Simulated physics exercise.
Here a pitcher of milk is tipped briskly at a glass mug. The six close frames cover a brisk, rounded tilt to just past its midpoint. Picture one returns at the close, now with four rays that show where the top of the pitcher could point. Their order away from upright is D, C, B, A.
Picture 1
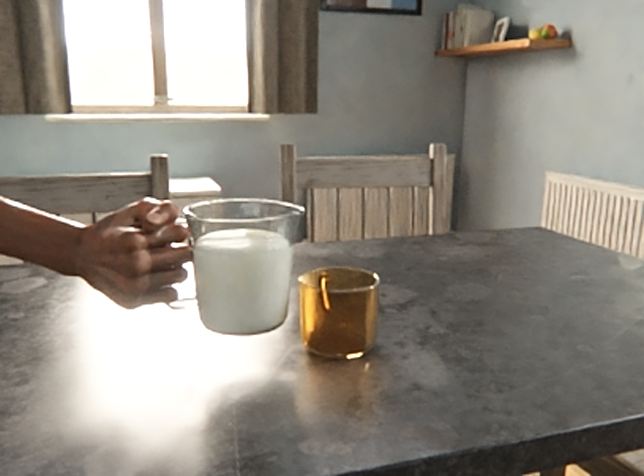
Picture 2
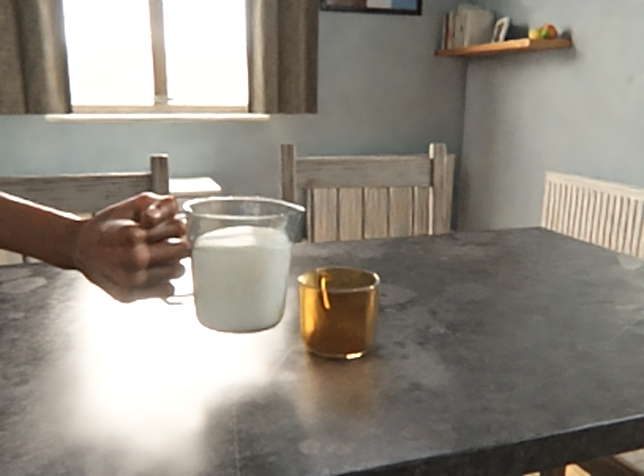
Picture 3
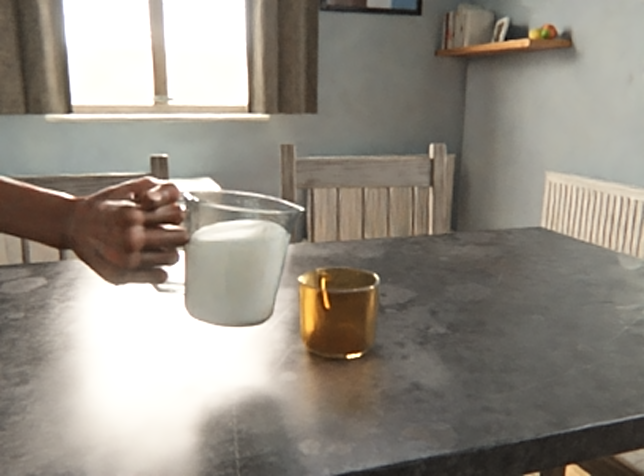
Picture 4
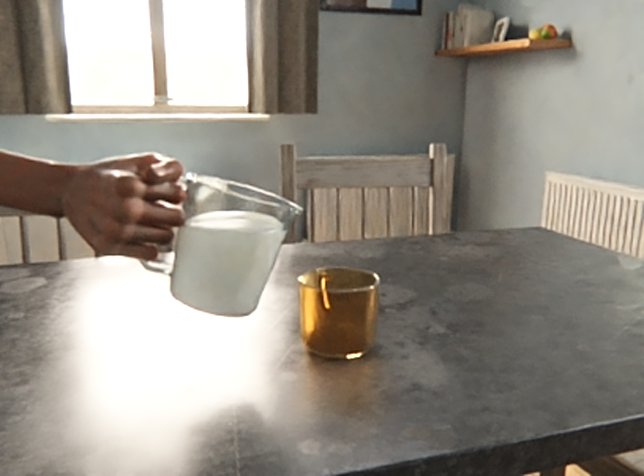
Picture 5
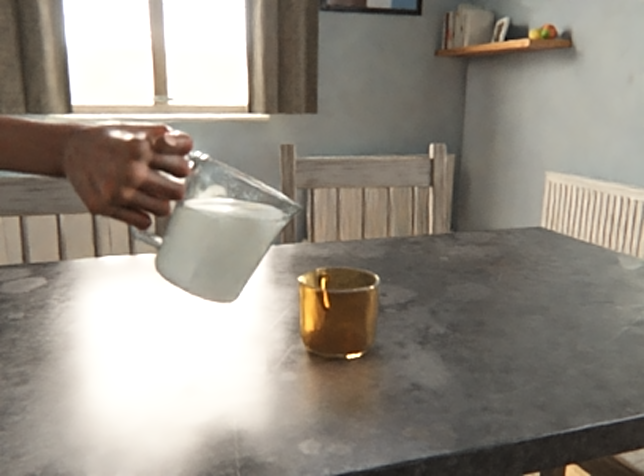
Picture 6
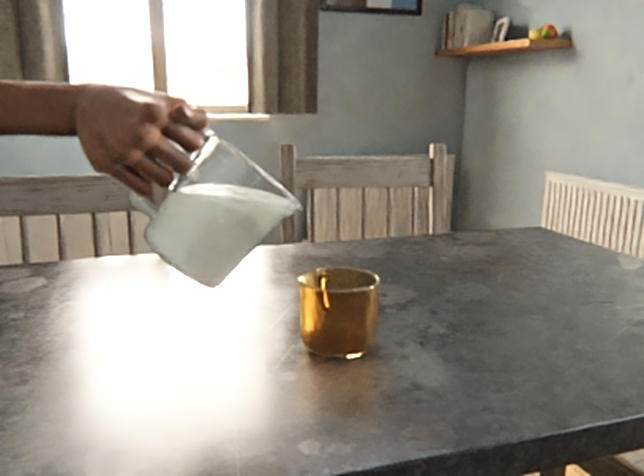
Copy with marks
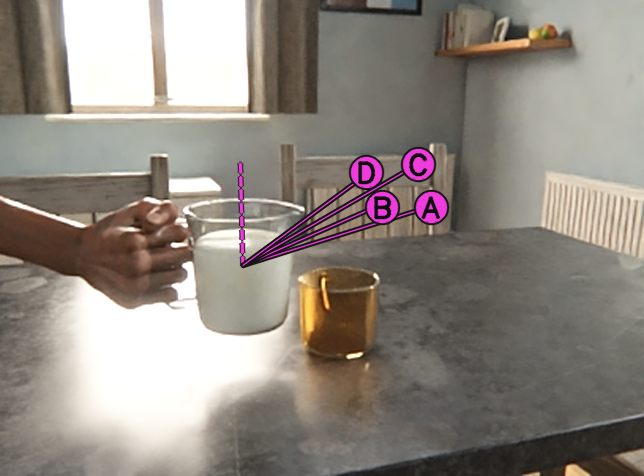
To begin with, a hand at the left holds a clear glass pitcher of milk upright beside an amber glass mug on a dark table. The hand rises and tilts the pitcher rightward, slightly at first, then more steeply, and the milk shifts toward its lip while the mug stays still.
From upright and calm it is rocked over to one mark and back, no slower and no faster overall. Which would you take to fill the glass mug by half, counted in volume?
D works best here.
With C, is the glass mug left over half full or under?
Over.
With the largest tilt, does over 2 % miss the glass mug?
Yes.
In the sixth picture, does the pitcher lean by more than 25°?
Yes.
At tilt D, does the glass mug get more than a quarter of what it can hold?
Yes, it does.
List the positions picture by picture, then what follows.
Upright, lip at (303, 209); rim of the glass mug round (340, 278); nothing has left yet, in the first picture.
Tipped about 2°, lip at (302, 209); nothing has left yet, in the second picture.
Tipped about 8°, lip at (302, 209); nothing has left yet, in the third picture.
Tipped about 17°, lip at (301, 209); nothing has left yet, in the fourth picture.
Tipped about 28°, lip at (301, 208); nothing has left yet, in the fifth picture.
Tipped about 40°, lip at (300, 208); nothing has left yet, in the sixth picture.
In magenta, A at (414, 211); B at (366, 211); C at (403, 172); D at (353, 184).
With A, the glass mug ends with about 74 % of what it can hold; 26 % of the milk is spilt.
With B, the glass mug ends with about 65 % of what it can hold; 18 % of the milk is spilt.
With C, the glass mug ends with about 67 % of what it can hold; 3 % of the milk is spilt.
With D, the glass mug ends with about 48 % of what it can hold.
